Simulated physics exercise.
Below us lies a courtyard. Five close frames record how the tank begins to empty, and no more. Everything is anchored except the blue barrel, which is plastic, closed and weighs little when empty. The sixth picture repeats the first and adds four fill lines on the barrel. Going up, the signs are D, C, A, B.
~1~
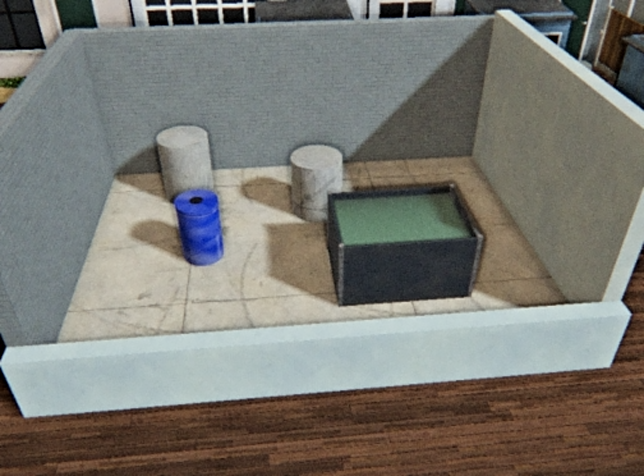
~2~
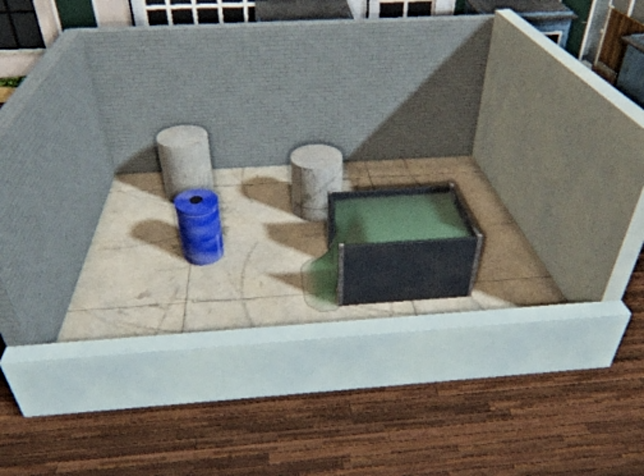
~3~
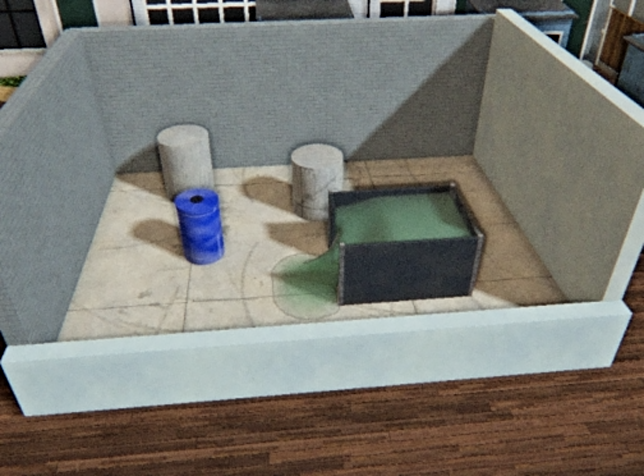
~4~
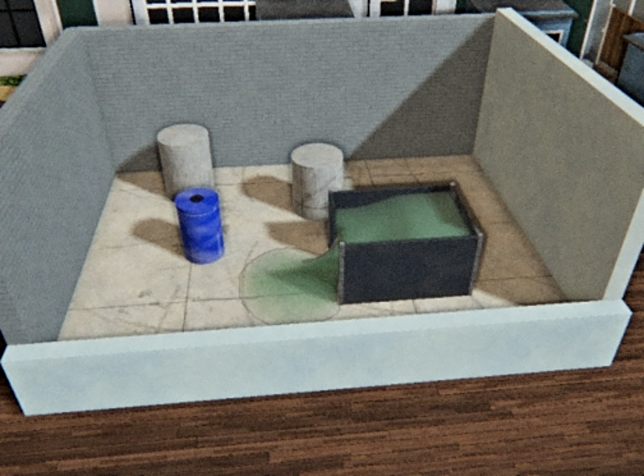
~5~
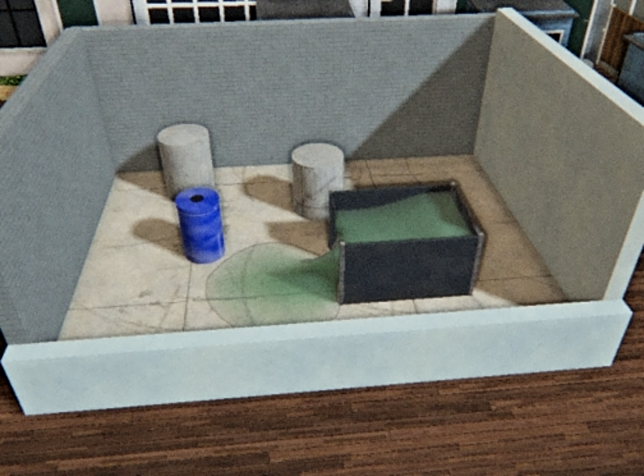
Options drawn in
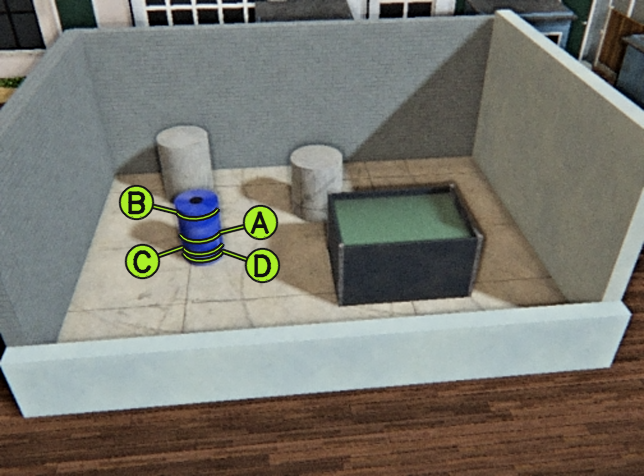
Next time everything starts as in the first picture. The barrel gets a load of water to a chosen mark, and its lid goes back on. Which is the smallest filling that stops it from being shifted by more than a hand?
Mark A just does it.
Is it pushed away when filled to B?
No, that is safe.
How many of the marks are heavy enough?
Two of them.
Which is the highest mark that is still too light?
It is C.
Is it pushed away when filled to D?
Yes, it does.
On the marked copy, A at (199, 241); B at (196, 218); C at (201, 254); D at (202, 260); from the bottom up D, C, A, B.
With A, it does not move.
With B, it does not move.
With C, it is pushed about its own width away.
With D, it is pushed about 4 times its own width away.
